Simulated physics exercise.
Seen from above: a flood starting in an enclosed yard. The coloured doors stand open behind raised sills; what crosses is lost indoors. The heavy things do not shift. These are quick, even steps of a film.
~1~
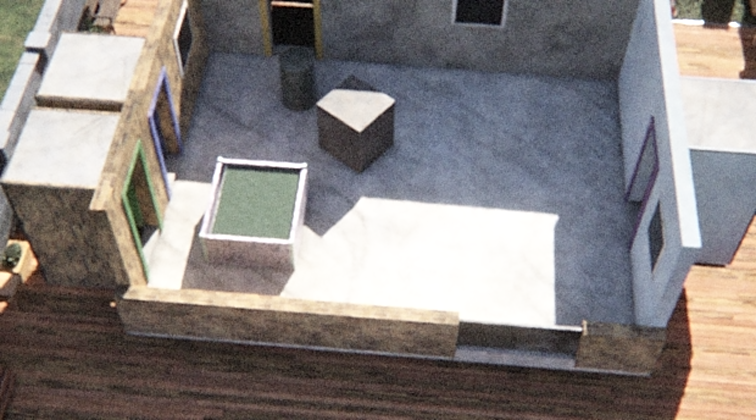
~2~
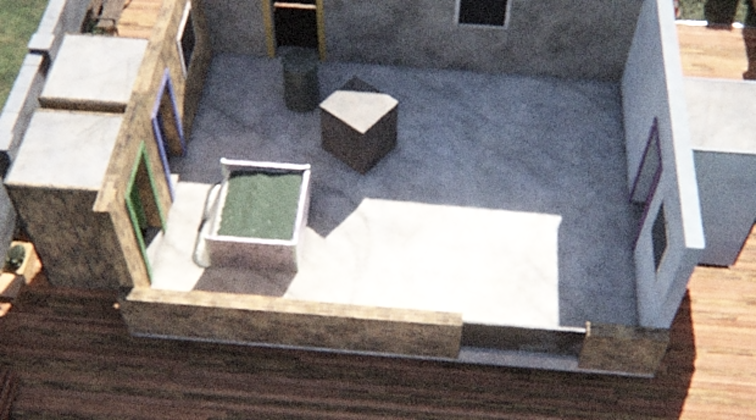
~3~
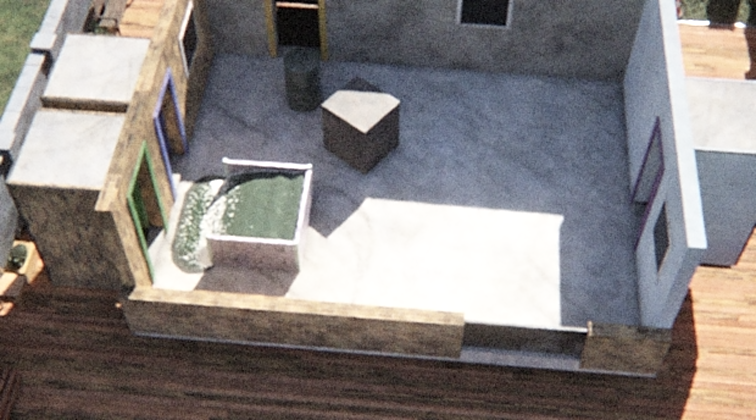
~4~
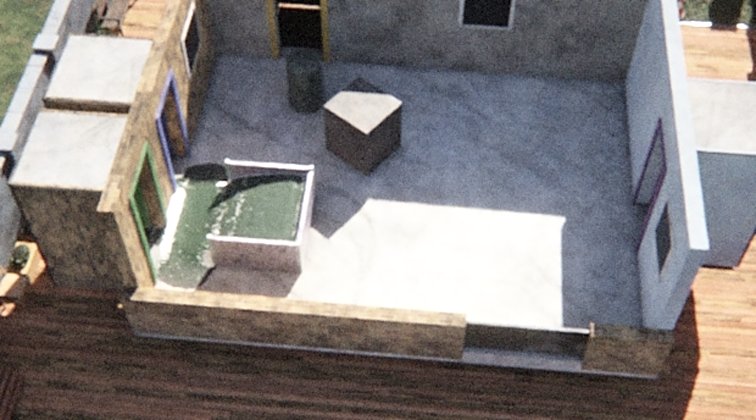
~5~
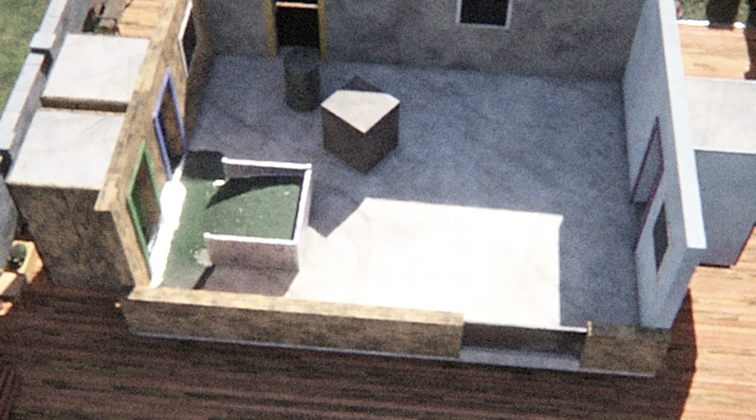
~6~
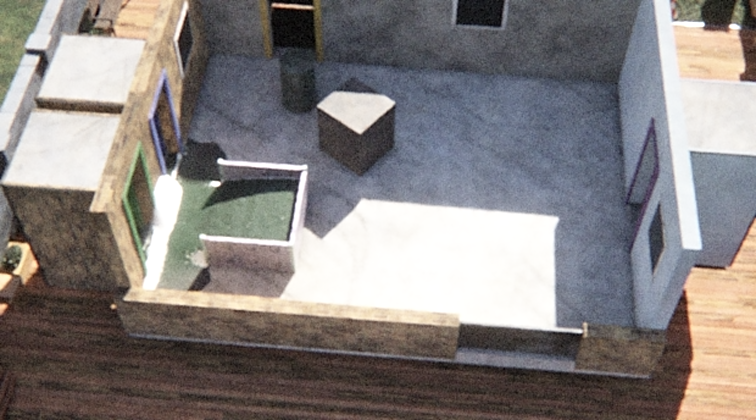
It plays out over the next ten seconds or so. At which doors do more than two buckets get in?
One by one: The blue door lets in a lot; the purple door admits no more than that; the yellow door admits no more than that; the green door lets in a lot.
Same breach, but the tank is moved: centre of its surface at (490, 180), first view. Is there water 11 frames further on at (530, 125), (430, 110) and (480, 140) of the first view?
In that order: Not flooded, wet, free of water.
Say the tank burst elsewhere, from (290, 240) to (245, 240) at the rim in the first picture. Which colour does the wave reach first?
That is the green door.
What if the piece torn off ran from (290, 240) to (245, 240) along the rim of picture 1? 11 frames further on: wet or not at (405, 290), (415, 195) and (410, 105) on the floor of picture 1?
As listed: Under water, clear, no water.
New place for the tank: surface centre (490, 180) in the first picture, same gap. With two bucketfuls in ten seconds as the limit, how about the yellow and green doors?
Yellow door lets less in, green door lets less in.
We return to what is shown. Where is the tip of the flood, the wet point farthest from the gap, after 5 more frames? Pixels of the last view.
Near (201, 87).
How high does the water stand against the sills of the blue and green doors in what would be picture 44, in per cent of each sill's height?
Roughly 80 per cent, then 40 per cent.
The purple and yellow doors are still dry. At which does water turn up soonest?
The yellow-painted one.
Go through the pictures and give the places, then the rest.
Still water in the tank at (255, 203), in the first frame.
The front is at (207, 266), out from the gap at (220, 216), in the second frame.
Water pours out at (222, 217) and has run to (190, 270), in the third frame.
The front is at (158, 274), out from the gap at (224, 219), in the fourth frame.
Water pours out at (222, 219) and has run to a hidden place, in the fifth frame.
Water pours out at (218, 220) and has run to a hidden place, in the sixth frame.
A moment on, water covers 10 % of the floor; the blue door far over two buckets in, the purple door not reached, the yellow door not reached, the green door over two buckets in.
Next, water covers 20 % of the floor; the blue door far over two buckets in, the purple door not reached, the yellow door not reached, the green door far over two buckets in.
Then, water covers 40 % of the floor; the blue door far over two buckets in, the purple door not reached, the yellow door under two buckets in, the green door far over two buckets in.
Later, water covers 60 % of the floor; the blue door far over two buckets in, the purple door wet at the sill, nothing in, the yellow door under two buckets in, the green door far over two buckets in.
In the end, water covers 75 % of the floor; the blue door far over two buckets in, the purple door wet at the sill, nothing in, the yellow door under two buckets in, the green door far over two buckets in.
